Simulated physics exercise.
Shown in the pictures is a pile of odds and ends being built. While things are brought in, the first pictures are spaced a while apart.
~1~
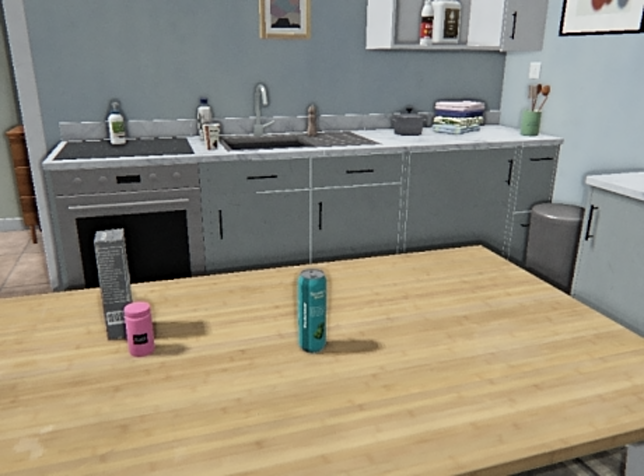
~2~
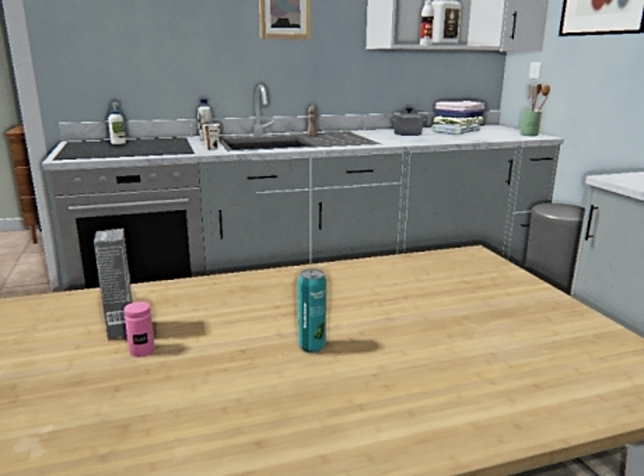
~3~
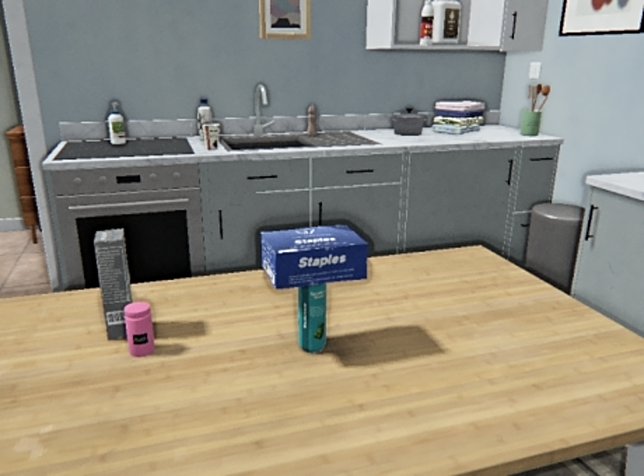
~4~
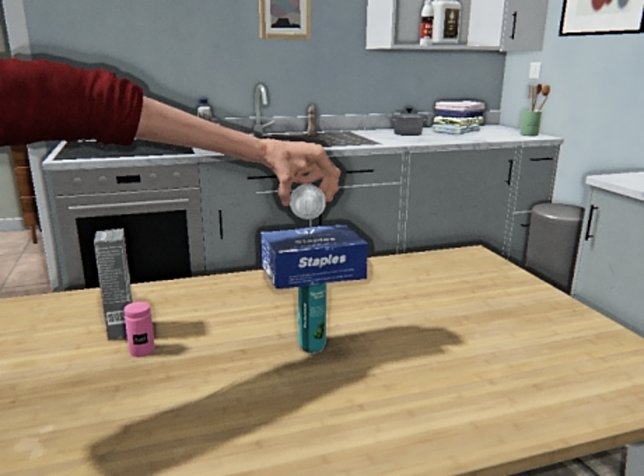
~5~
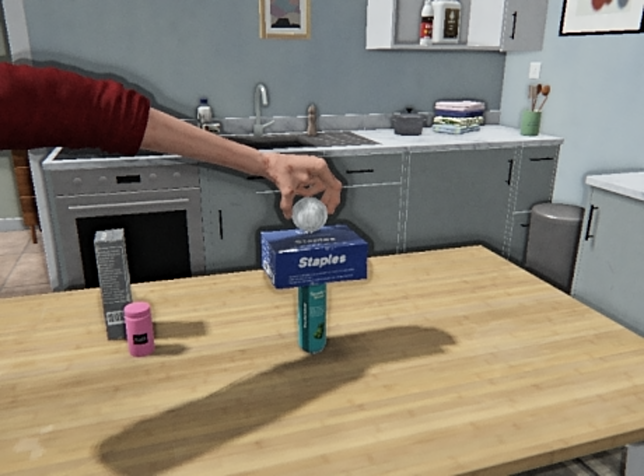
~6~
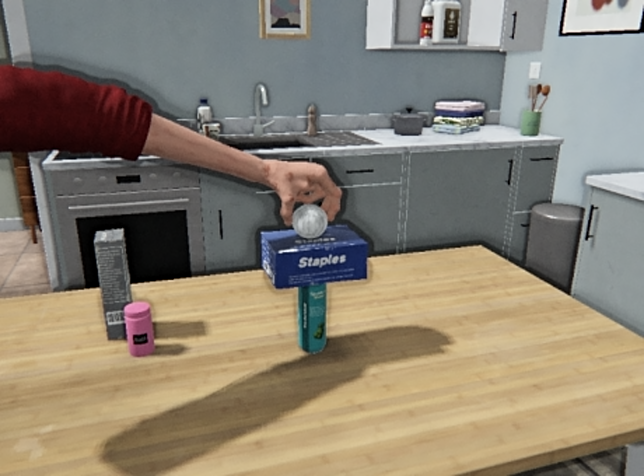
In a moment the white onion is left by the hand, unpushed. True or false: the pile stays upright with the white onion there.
True.
Then, 1.00 s on from there, no change.
Then, 2.00 s on from there, white onion resting near (310, 222).
In the end, all 5 unmoved. At the end, from the last picture's camera, white onion near (310, 222). The pile keeps its balance.
